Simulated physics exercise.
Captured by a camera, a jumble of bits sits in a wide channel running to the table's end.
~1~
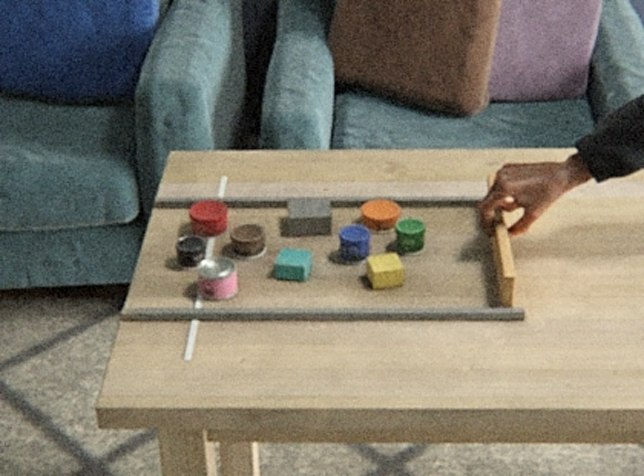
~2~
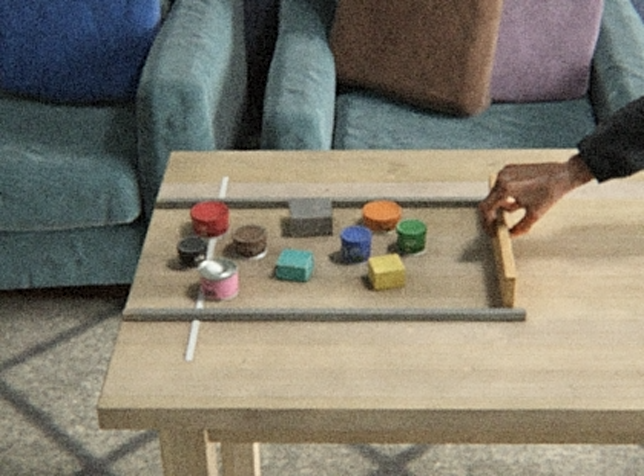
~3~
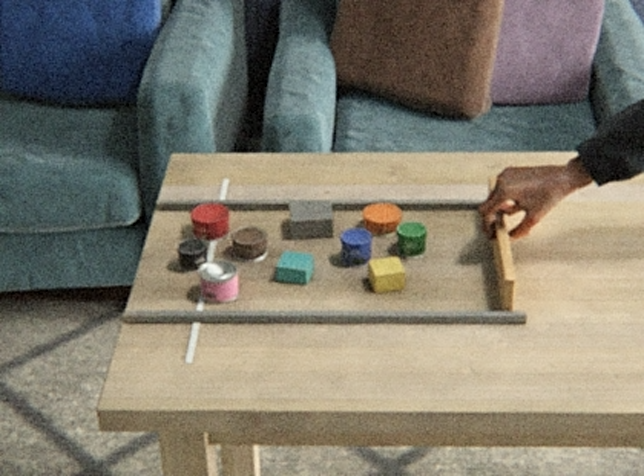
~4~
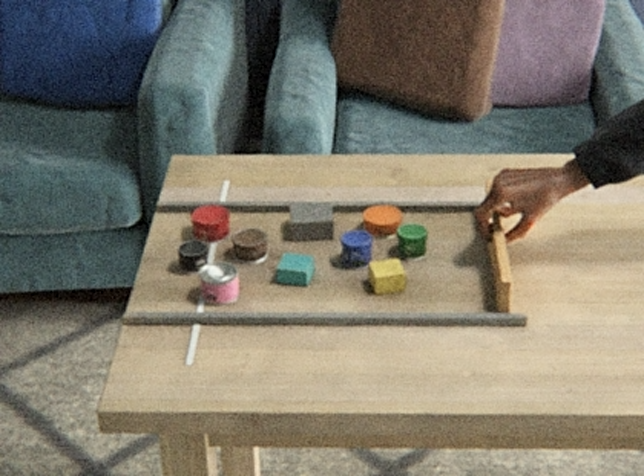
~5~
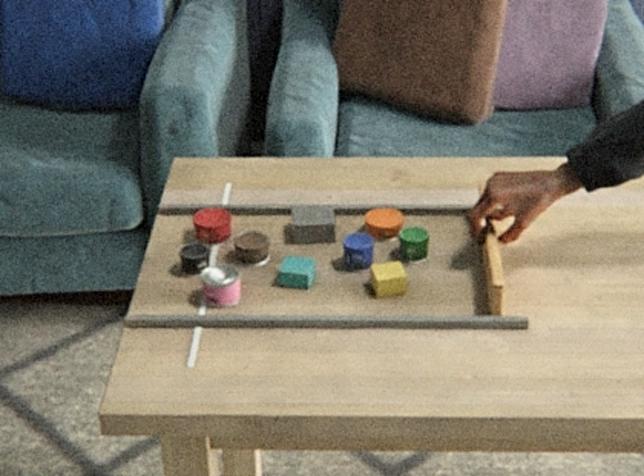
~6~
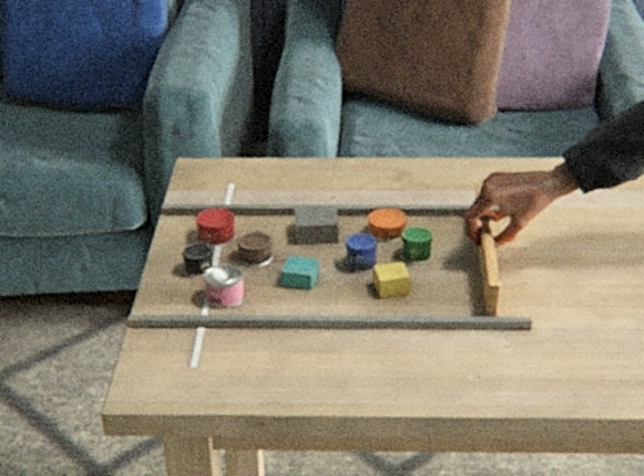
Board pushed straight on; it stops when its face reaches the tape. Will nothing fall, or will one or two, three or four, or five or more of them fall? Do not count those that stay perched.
The way I see it, one or two of them end up off the end.
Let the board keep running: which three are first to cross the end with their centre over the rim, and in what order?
In order: The red pot, then the black tin, then the grey block.
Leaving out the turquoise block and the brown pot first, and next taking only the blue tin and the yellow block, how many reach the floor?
Well, the first time you'd get 1, and the next time 1.
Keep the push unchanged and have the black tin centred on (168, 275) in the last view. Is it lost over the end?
Then it goes over.
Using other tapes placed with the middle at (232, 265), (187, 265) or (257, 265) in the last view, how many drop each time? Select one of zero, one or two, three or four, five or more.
First just one or two, then five or more, then none at all.
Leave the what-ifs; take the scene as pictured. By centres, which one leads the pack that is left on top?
Nearest at the end: The black tin.
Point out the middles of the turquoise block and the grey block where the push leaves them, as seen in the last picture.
The turquoise block finishes at (166, 270); the grey block finishes at (163, 228).
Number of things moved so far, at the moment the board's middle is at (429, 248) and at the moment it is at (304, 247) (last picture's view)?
Tally at point one: 1; at point two: 7.
A little later, none off yet; black tin at rest near (198, 260); red pot at rest near (216, 227); pink pot at rest near (224, 287).
Next, none off yet; black tin at rest near (198, 260); red pot shifted a little near (199, 228); pink pot at rest near (224, 287).
When it is over, the number that fall off is one or two; down, red pot.
